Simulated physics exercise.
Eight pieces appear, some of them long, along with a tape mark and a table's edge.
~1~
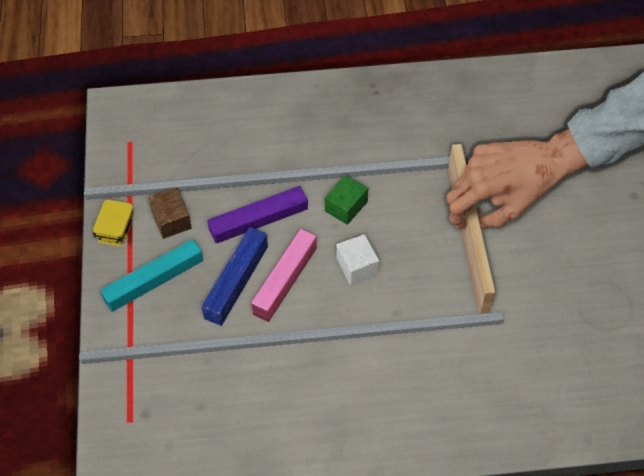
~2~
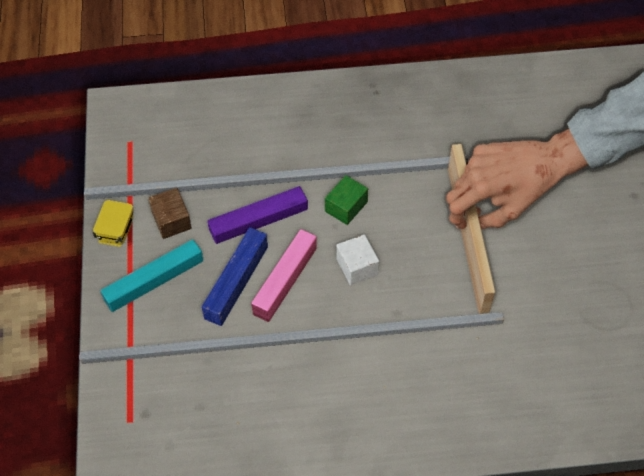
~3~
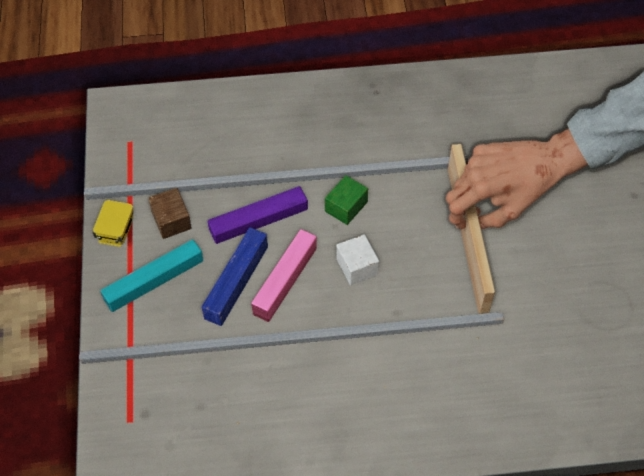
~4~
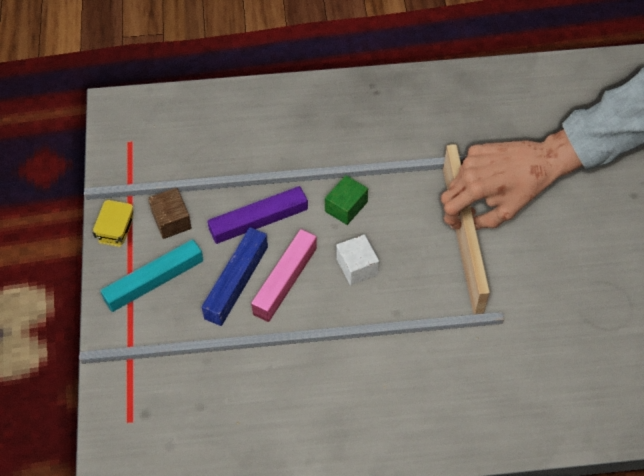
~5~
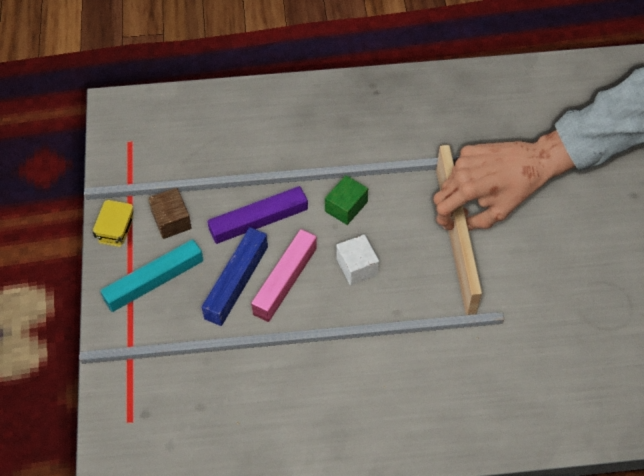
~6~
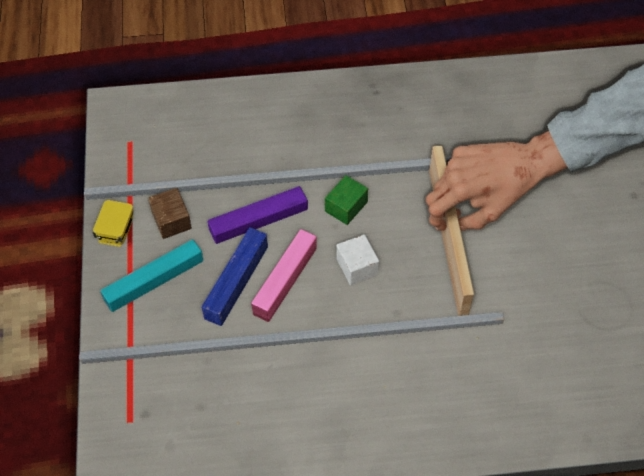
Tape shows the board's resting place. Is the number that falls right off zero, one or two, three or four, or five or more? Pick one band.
It is five or more.
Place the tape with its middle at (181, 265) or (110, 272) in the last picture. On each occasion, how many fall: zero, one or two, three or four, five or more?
First tape: Either one or two; second tape: Five or over.
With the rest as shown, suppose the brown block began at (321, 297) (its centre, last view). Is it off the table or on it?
Placed there, it does not drop.
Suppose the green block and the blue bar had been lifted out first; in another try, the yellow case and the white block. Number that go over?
Result, first then second: 3, 3.
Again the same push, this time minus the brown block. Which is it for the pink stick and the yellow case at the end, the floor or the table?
Outcome for the pink stick: It stays; for the yellow case: It drops.
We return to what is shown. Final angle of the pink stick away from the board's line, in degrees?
I'd put it at about 0°.
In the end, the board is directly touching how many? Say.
At rest, 2 are in contact.
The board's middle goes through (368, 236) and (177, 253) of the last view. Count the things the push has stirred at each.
Tally: 2; 8.
Soon after, none off yet; yellow case at rest near (115, 224); turquoise stick at rest near (151, 276); brown block at rest near (170, 213).
By the end, the number that fall off is five or more; fallen, purple stick, blue bar, brown block, turquoise stick and yellow case.
